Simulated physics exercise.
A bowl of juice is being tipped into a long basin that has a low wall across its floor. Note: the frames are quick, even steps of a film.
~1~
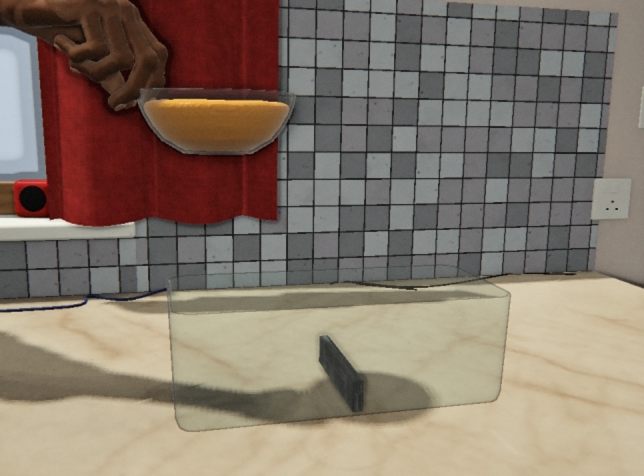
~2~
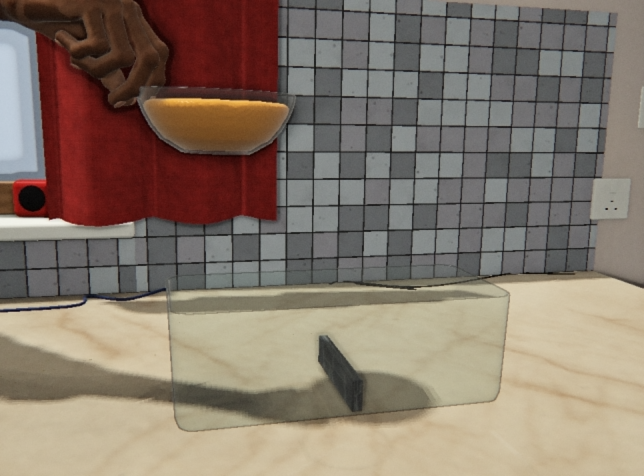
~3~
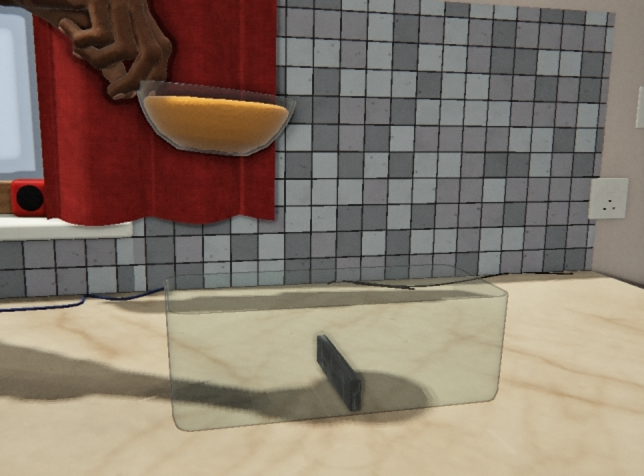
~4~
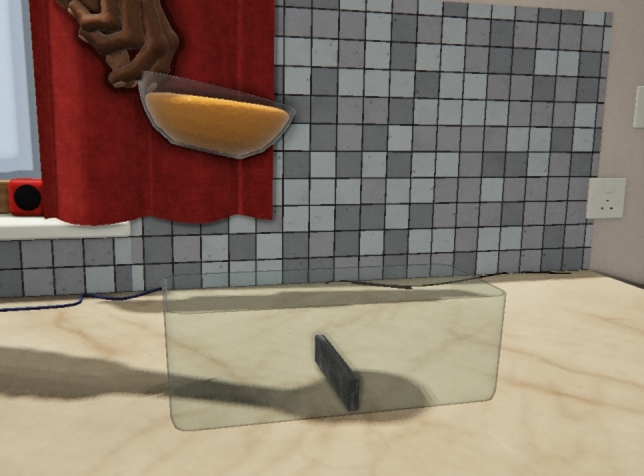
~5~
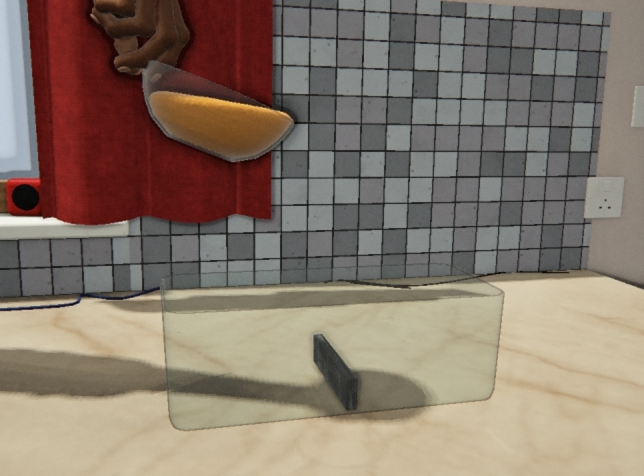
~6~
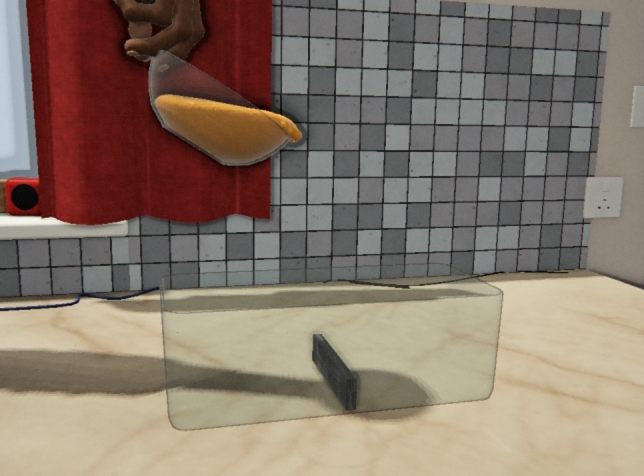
A brown hand tilts a glass bowl of orange juice rightward above a clear basin.
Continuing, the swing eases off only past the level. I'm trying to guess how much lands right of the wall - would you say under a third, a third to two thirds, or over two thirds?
I would say a third to two thirds.
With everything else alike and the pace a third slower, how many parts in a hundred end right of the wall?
Around 65 percent ends up there.
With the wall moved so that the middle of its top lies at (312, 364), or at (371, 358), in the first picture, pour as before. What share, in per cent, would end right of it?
Roughly 75 % and 15 %.
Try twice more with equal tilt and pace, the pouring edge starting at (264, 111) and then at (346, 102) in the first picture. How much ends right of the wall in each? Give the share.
Result, first then second: About 20 % and about 80 %.
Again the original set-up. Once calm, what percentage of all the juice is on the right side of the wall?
Share approx. 60 per cent.
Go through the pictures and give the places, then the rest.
The first frame shows tilt 0°; pouring edge (293, 97); surface from (143, 103) to (287, 106); the long basin's rim runs from (169, 296) to (482, 281); the wall's top is at (340, 357).
The second frame shows tilt 1°; pouring edge (293, 99); surface from (142, 101) to (287, 107).
The third frame shows tilt 6°; pouring edge (293, 104); surface from (143, 98) to (286, 110).
The fourth frame shows tilt 13°; pouring edge (292, 113); surface from (144, 95) to (287, 113).
The fifth frame shows tilt 22°; pouring edge (290, 125); surface from (148, 94) to (289, 121); 1 per cent is over the edge.
The sixth frame shows tilt 32°; pouring edge (287, 139); surface from (153, 97) to (276, 122); 9 per cent is over the edge.
A moment on, the tilt is 93° and 5 per cent is still to pour, 8 is left of the wall and 35 right of it.
Next, the tilt is 101° and 0 per cent is still to pour, 37 is left of the wall and 60 right of it.
Then the tilt is 101° and 0 per cent is still to pour, 40 is left of the wall and 58 right of it.
Later the tilt is 101° and 0 per cent is still to pour, 40 is left of the wall and 58 right of it.
Finally, 40 per cent lies left of the wall, 58 right of it and 2 outside.
